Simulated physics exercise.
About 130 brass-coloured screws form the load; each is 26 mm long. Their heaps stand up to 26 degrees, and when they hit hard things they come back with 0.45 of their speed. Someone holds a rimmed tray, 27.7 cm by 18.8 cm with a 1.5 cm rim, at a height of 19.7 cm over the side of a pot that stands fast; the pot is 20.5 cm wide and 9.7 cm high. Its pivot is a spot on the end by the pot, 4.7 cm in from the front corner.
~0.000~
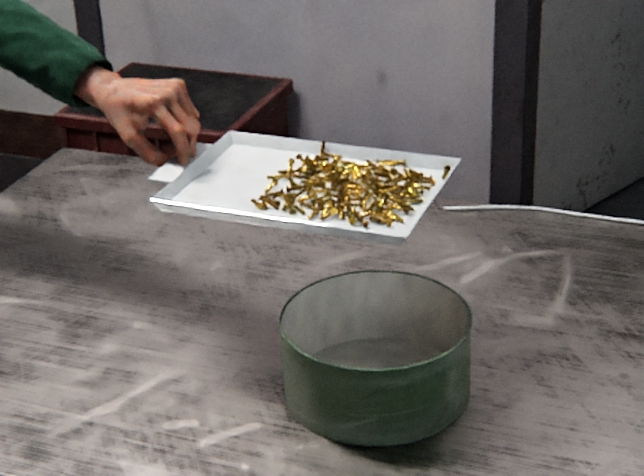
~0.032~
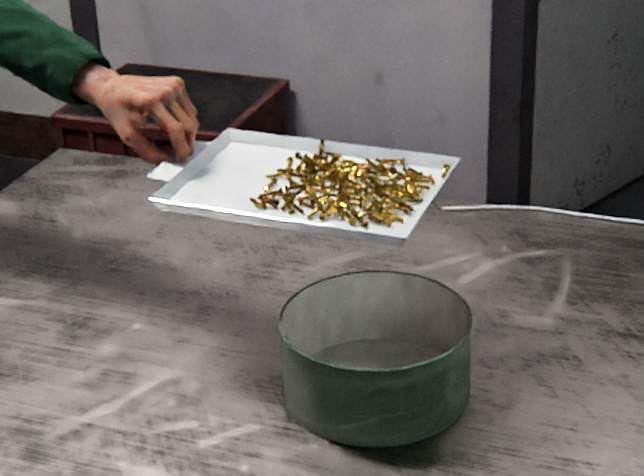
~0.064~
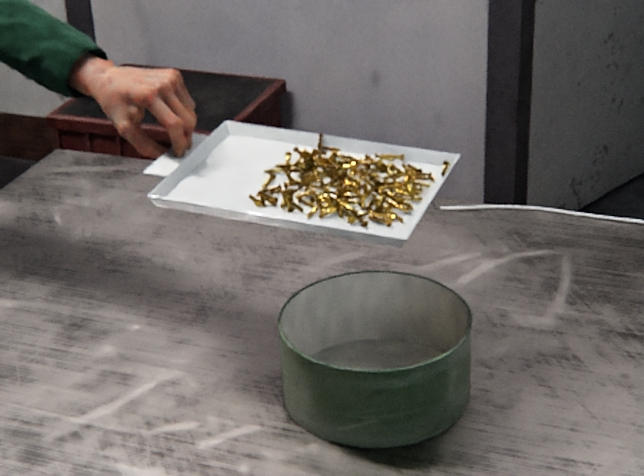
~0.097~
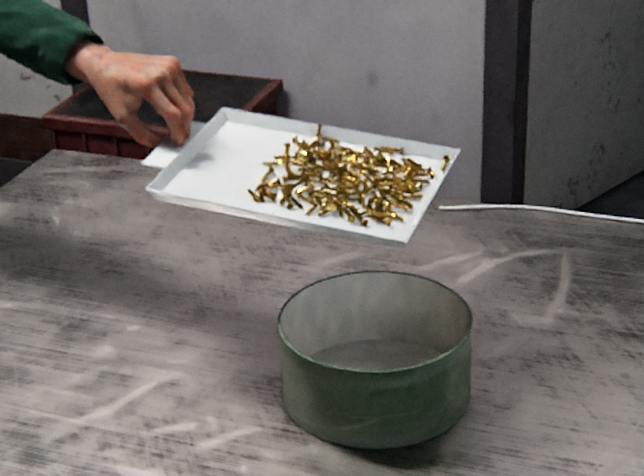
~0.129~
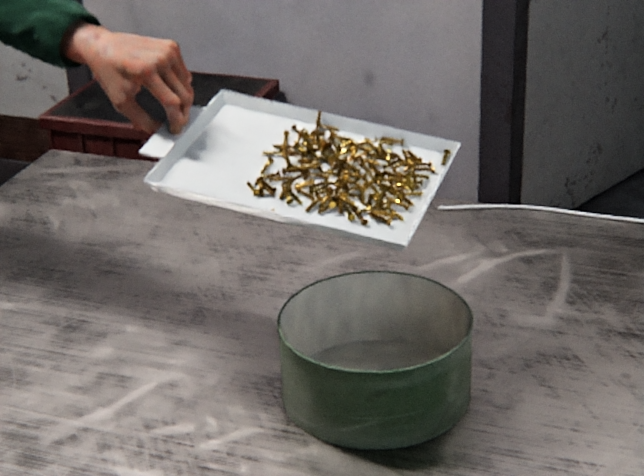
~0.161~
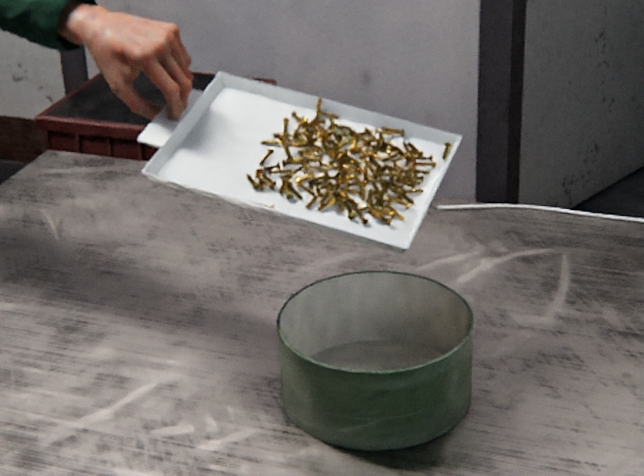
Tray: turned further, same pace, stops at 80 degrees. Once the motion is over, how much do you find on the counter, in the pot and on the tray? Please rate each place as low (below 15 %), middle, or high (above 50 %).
Counter: Low, pot: High, tray: Low.
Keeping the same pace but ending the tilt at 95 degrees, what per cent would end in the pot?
Then about 95 per cent.
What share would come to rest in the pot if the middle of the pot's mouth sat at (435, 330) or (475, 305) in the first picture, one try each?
In order, about 100 and about 30 per cent.
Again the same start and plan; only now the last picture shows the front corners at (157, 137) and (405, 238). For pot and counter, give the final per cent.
Pot 30, counter 70.
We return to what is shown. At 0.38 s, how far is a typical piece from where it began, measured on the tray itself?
Around 3 centimetres.
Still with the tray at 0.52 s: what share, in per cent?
I'd put it at roughly 85 per cent.
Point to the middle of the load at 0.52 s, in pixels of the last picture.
My estimate is roughly (390, 234).
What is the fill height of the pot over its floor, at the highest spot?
Roughly 3.5 centimetres.
After 0.38 s, tilt 49 degrees; the tray holds 100 %, the pot 0 %.
After 0.52 s, tilt 70 degrees; the tray holds 85 %, the pot 0 %.
Then, at 0.79 s, tilt 80 degrees; the tray holds 0 %, the pot 95 %.
In the end, at 1.7 s, counter 5 %, pot 95 %, tray 0 %.
